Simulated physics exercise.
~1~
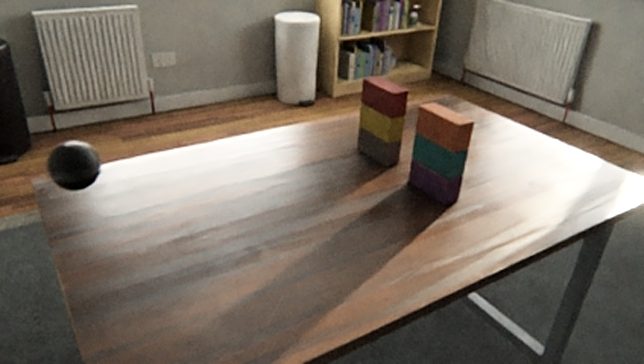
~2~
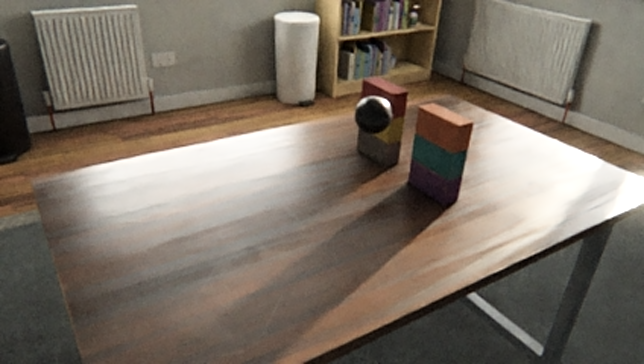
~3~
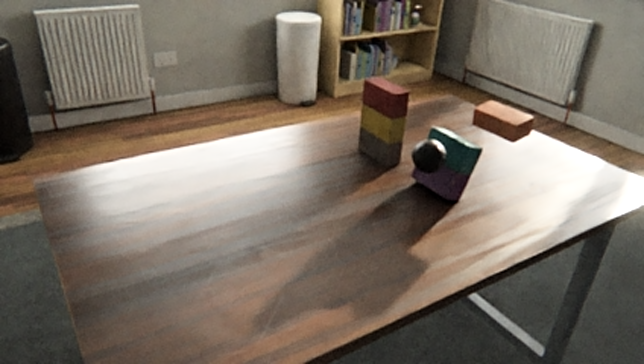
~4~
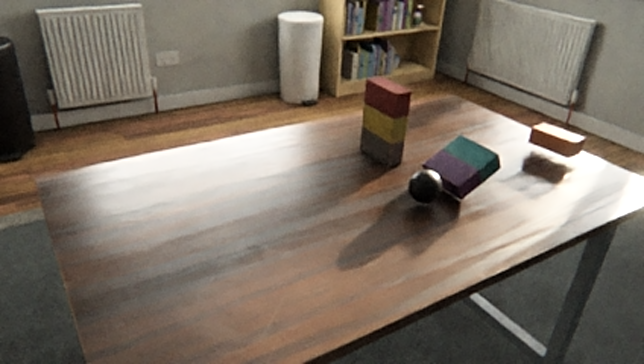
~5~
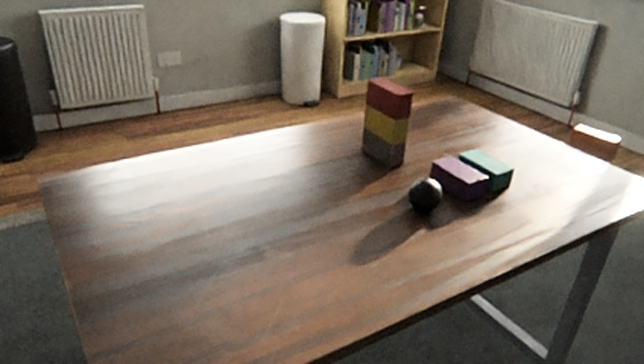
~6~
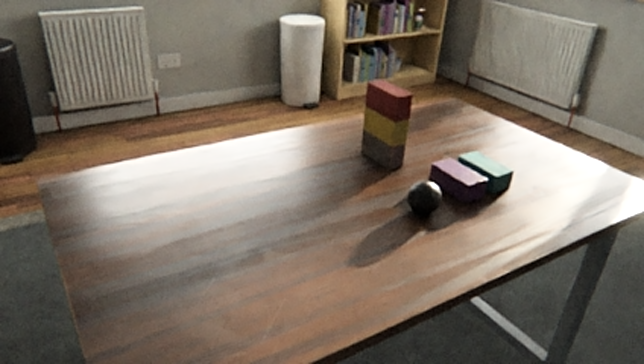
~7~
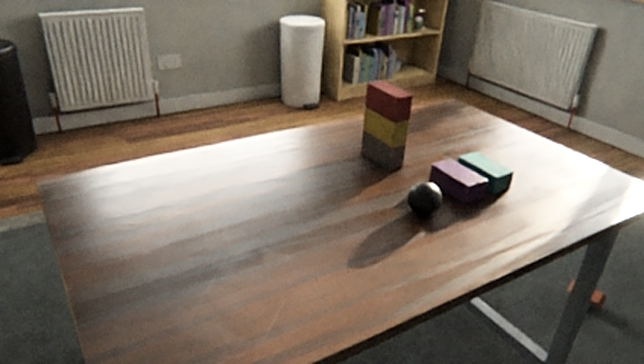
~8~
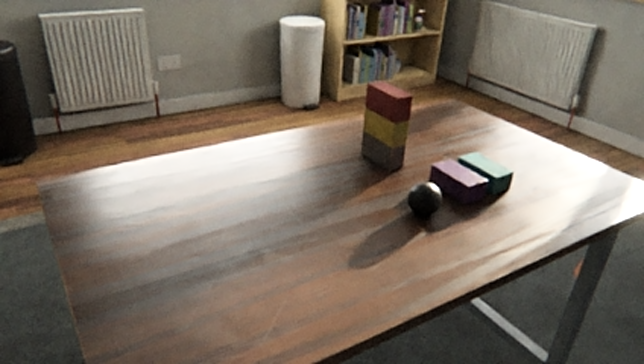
Black ball flying in from the left and toppling one of two block stacks, the orange block falling off the wooden table.
